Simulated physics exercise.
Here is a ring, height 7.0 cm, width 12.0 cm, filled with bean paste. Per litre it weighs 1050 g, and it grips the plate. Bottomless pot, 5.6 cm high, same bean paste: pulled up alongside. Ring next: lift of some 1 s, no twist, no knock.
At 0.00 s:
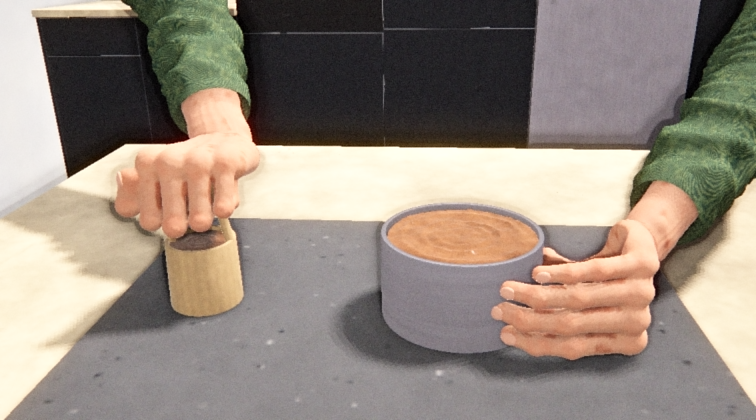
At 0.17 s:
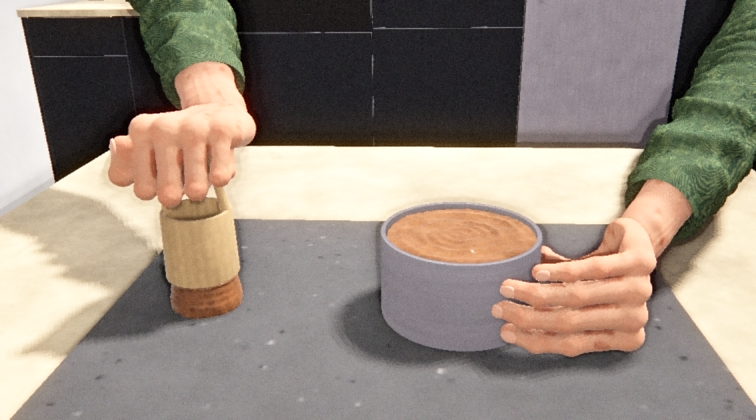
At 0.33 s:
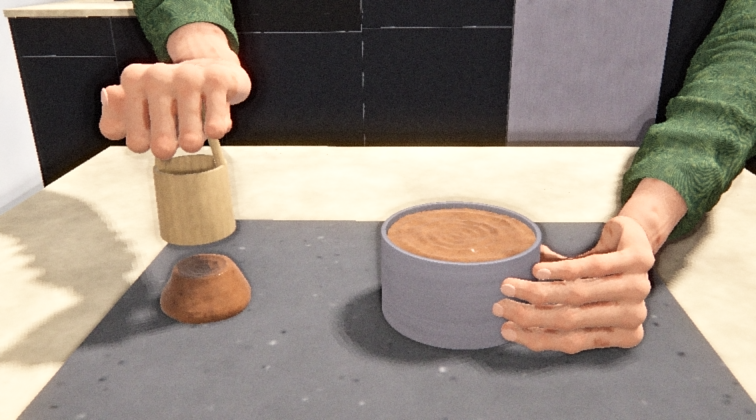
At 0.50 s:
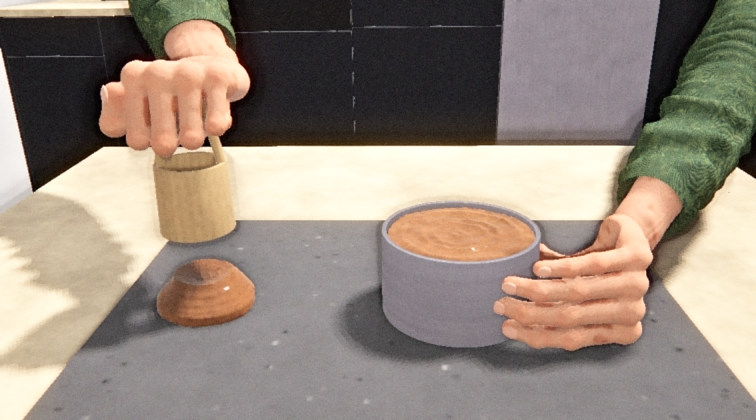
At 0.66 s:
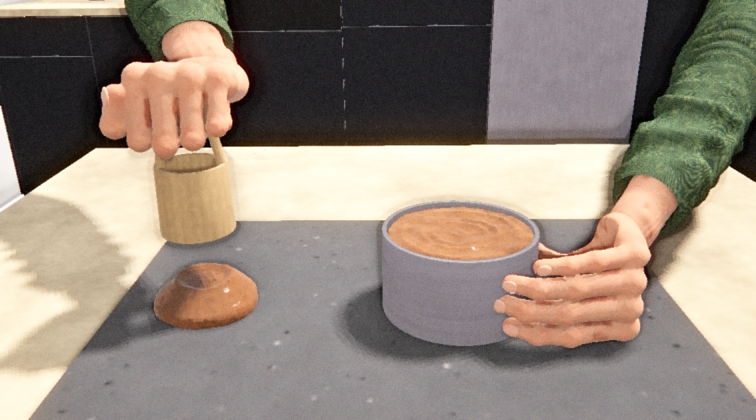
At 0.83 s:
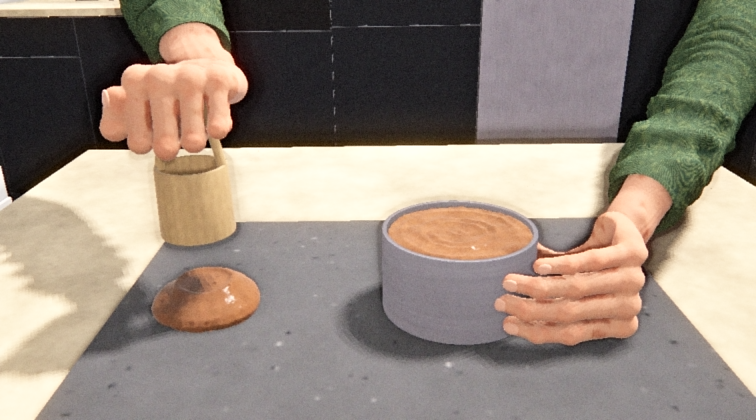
On a dark mat on a counter, one hand lifted a small tan bottomless pot off its brown paste, which slumped into a low, wider mound, while another hand stayed around a filled grey ring.
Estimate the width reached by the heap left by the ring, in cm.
Expect roughly 21.6 cm.
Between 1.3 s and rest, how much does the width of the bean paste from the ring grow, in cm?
Around 5.5 cm more width.
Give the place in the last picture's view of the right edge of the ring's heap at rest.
Somewhere near (586, 321) in pixels.
After 1.1 s, the ring is up 1.8 cm; the bean paste has come down 0.2 cm to 6.8 cm and is 13 cm wide.
After 1.3 s, the ring is up 4.0 cm; the bean paste has come down 1.5 cm to 5.5 cm and is 16 cm wide.
After 1.6 s, the ring is up 7.3 cm; the bean paste has come down 3.1 cm to 3.9 cm and is 19 cm wide.
After 1.9 s, the ring is clear; the bean paste has come down 3.3 cm to 3.7 cm and is 20 cm wide.
After 4.0 s, at rest, the ring is clear; the bean paste has come down 3.6 cm to 3.4 cm and is 22 cm wide.
